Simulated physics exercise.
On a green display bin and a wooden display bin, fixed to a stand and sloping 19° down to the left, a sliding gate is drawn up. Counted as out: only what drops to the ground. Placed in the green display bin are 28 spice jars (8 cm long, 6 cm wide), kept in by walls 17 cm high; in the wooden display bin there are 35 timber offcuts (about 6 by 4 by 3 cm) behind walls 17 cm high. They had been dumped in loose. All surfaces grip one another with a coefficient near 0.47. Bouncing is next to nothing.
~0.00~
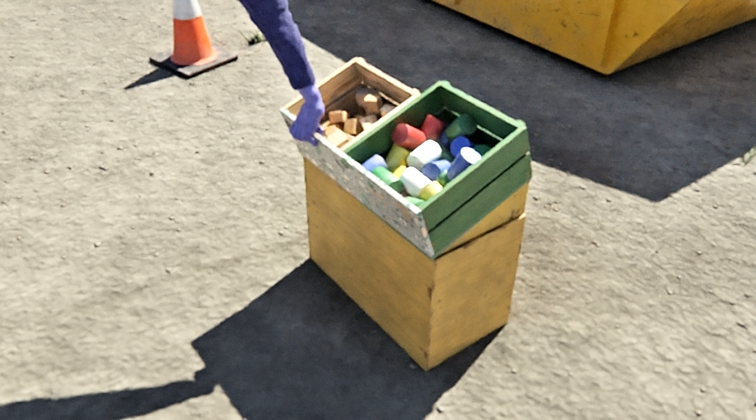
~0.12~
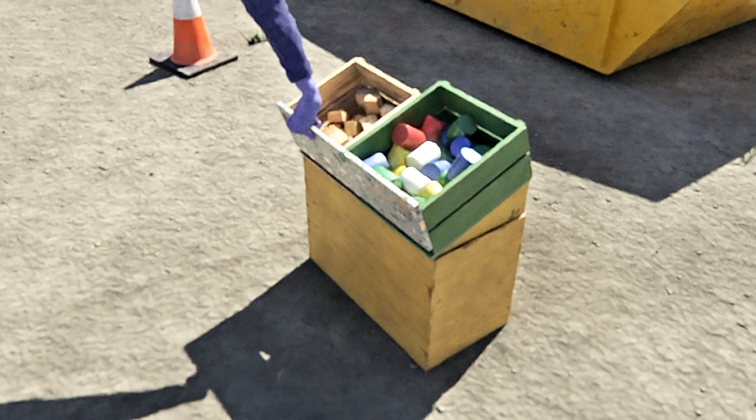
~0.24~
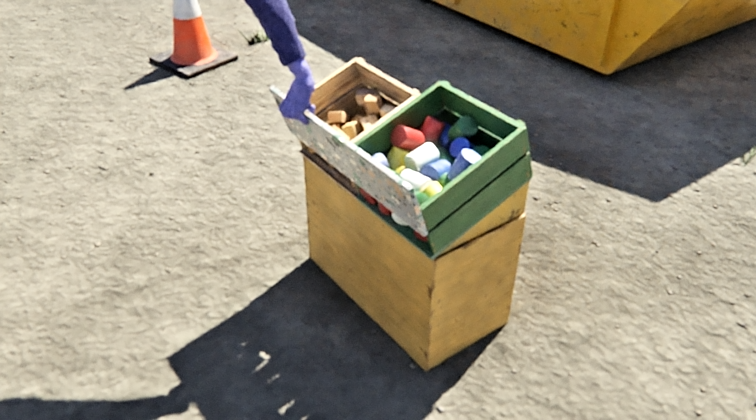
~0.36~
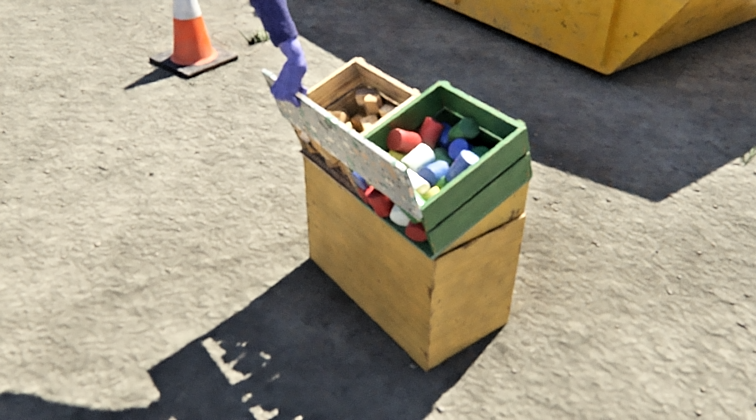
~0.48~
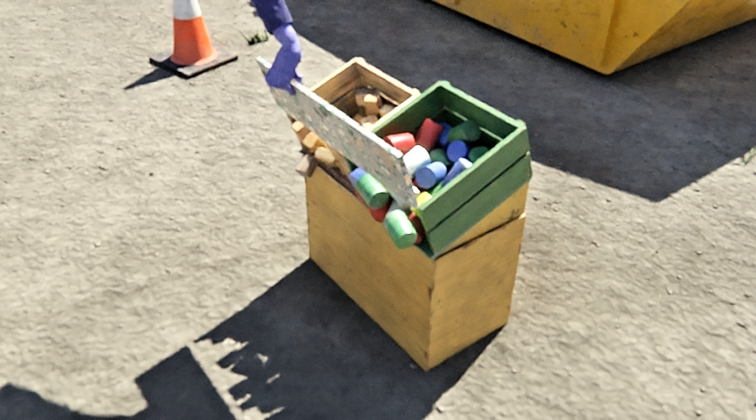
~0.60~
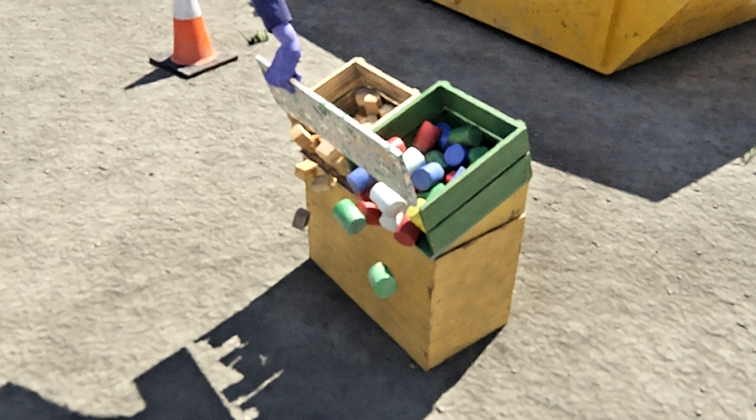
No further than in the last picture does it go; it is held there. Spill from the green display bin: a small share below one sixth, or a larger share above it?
Above one sixth.
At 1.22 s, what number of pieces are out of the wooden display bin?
The wooden display bin is at around 12.
After 0.88 s, 6 of 28 out of the green display bin and 9 of 35 out of the wooden display bin.
After 1.22 s, 12 of 28 out of the green display bin and 11 of 35 out of the wooden display bin.
After 1.70 s, 13 of 28 out of the green display bin and 11 of 35 out of the wooden display bin.
Outcome (at 2.32 s), 13 of 28 out of the green display bin and 11 of 35 out of the wooden display bin. Asked share, 13 of 28, 46 per cent.
